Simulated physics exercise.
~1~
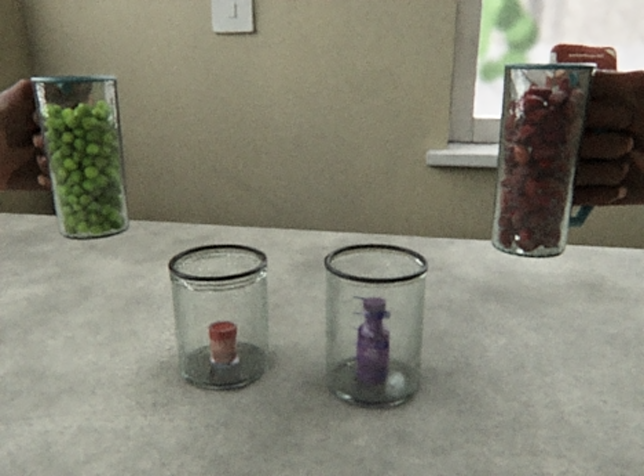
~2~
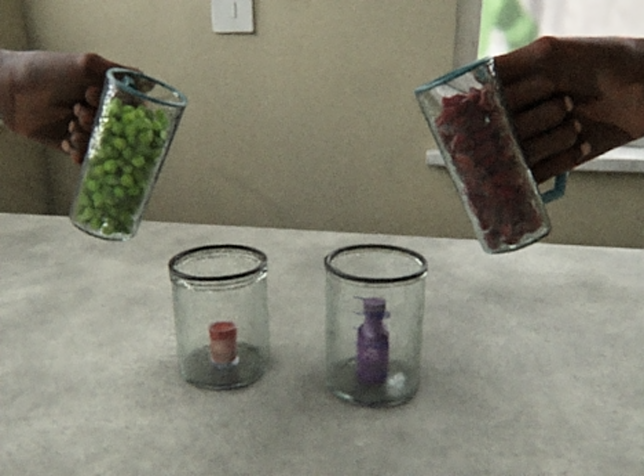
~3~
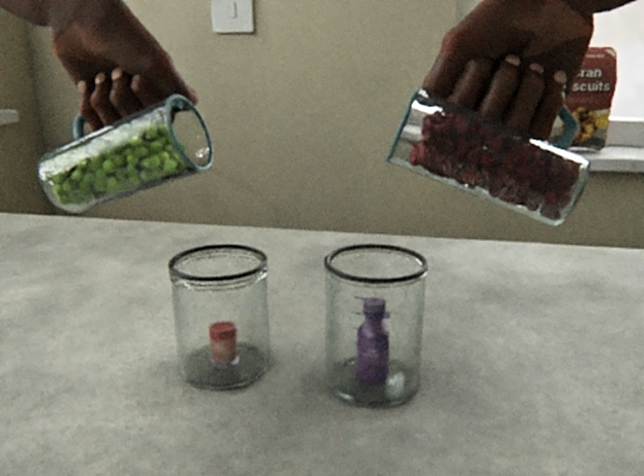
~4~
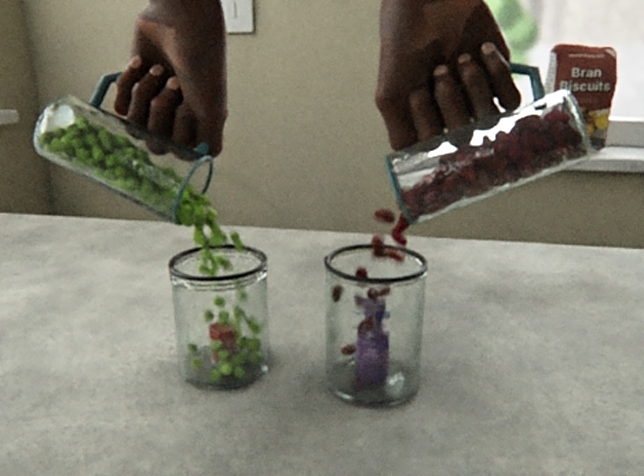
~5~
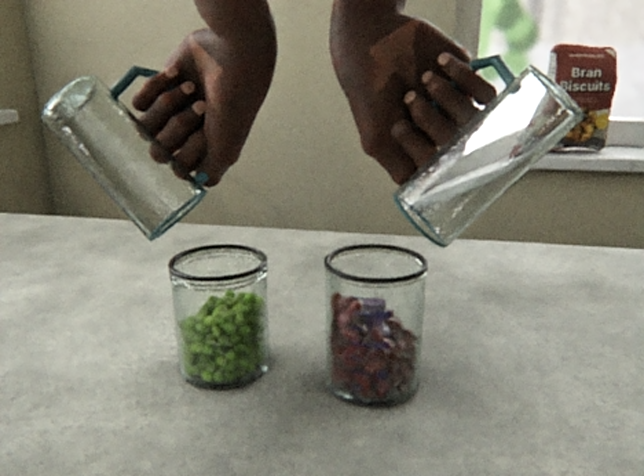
In the video, two hands tip clear cups of green and dark red pieces into two glass containers holding a small reddish object and a purple bottle, until the cups are empty, the left object is covered and the bottle's top still shows on the right.
